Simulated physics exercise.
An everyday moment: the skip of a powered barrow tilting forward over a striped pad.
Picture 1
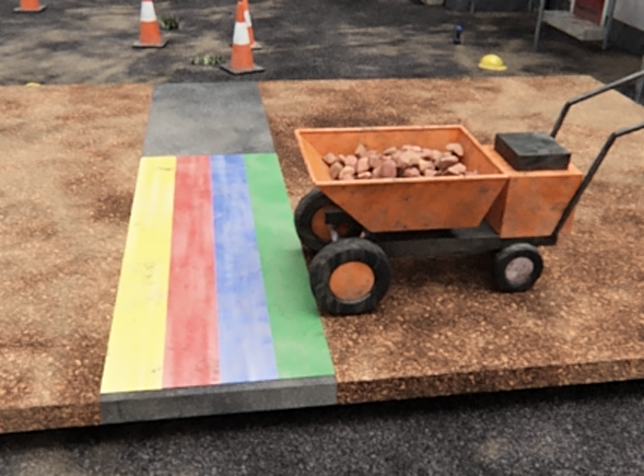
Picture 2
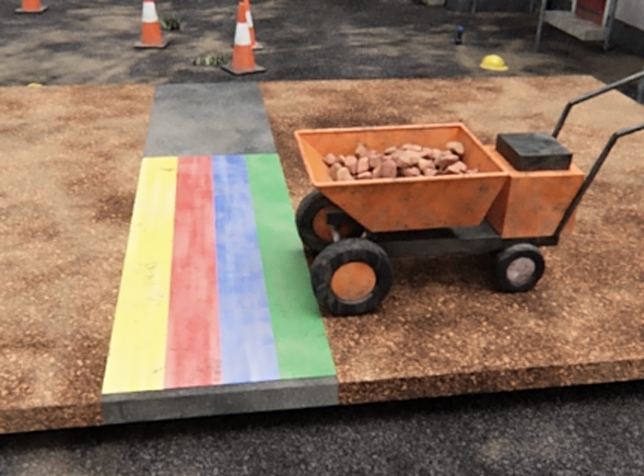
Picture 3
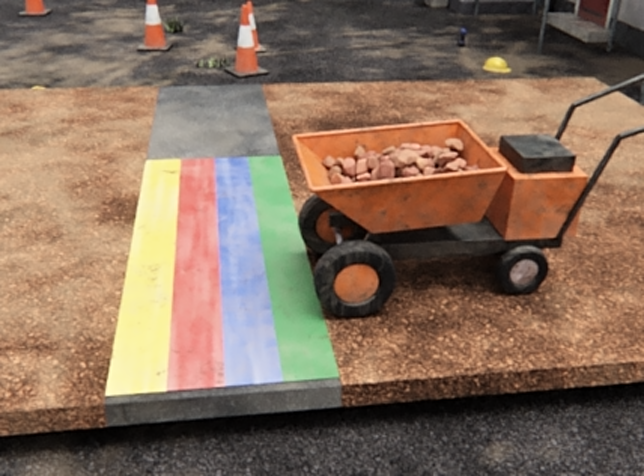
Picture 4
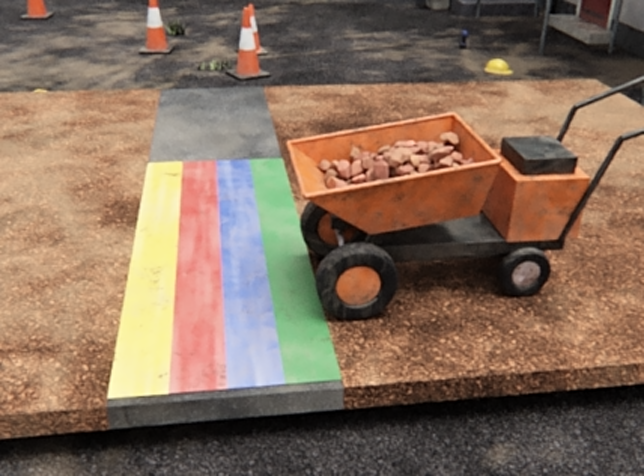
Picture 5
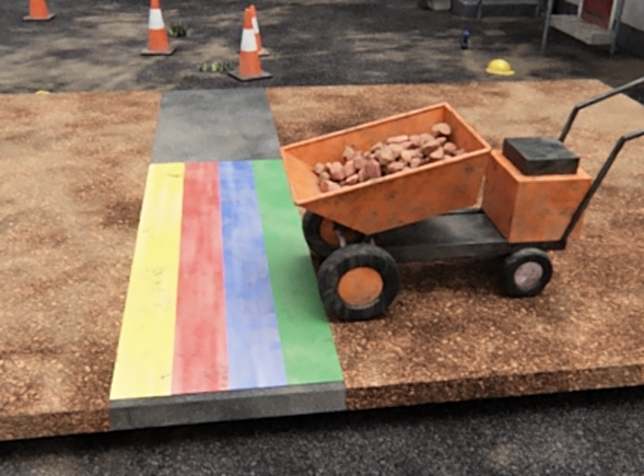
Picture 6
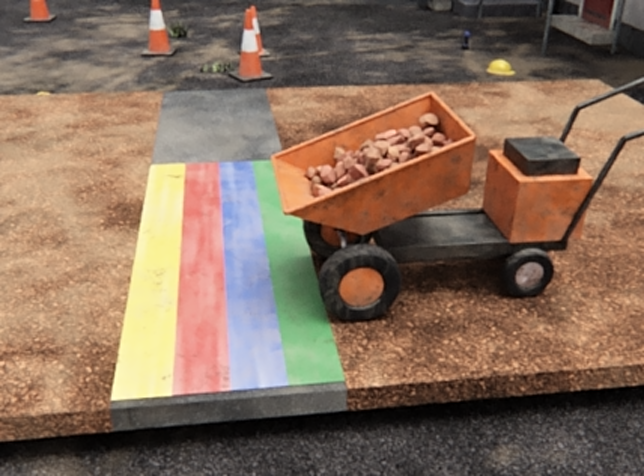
On a brown, gritty platform with traffic cones behind it, an orange powered barrow loaded with reddish rubble stands to the right of a pad striped yellow, red, blue and green. Its skip starts level, then tilts gradually forward to the left, the back rising and the front lip lowering over the green stripe.
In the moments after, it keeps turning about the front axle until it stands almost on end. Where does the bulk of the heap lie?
The red strip carries the most.
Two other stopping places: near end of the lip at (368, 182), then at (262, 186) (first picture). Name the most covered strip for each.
One: That blue strip. Two: Yellow.
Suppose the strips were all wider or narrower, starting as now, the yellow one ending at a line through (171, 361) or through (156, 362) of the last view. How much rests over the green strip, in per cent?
Near 0 % and 0 %.
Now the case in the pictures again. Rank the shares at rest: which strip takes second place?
It is that yellow strip.
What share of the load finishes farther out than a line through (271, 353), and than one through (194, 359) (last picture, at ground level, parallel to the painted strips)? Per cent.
Roughly 70 per cent, and 40 per cent.
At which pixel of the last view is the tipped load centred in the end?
Roughly at (189, 289).
Shortly afterwards, skip tipped steeply; the whole lot in the skip.
Next, skip tipped right over; near half in the skip; a little over the blue strip; near a third over the red strip; a little over the yellow strip; only a few off the paint.
Some moments later, skip tipped right over; near a quarter in the skip; a little over the blue strip; near a third over the red strip; near a quarter over the yellow strip; a little off the paint.
In the end, skip tipped right over; near a quarter in the skip; none at all over the green strip; a little over the blue strip; near a third over the red strip; near a quarter over the yellow strip; a little off the paint.
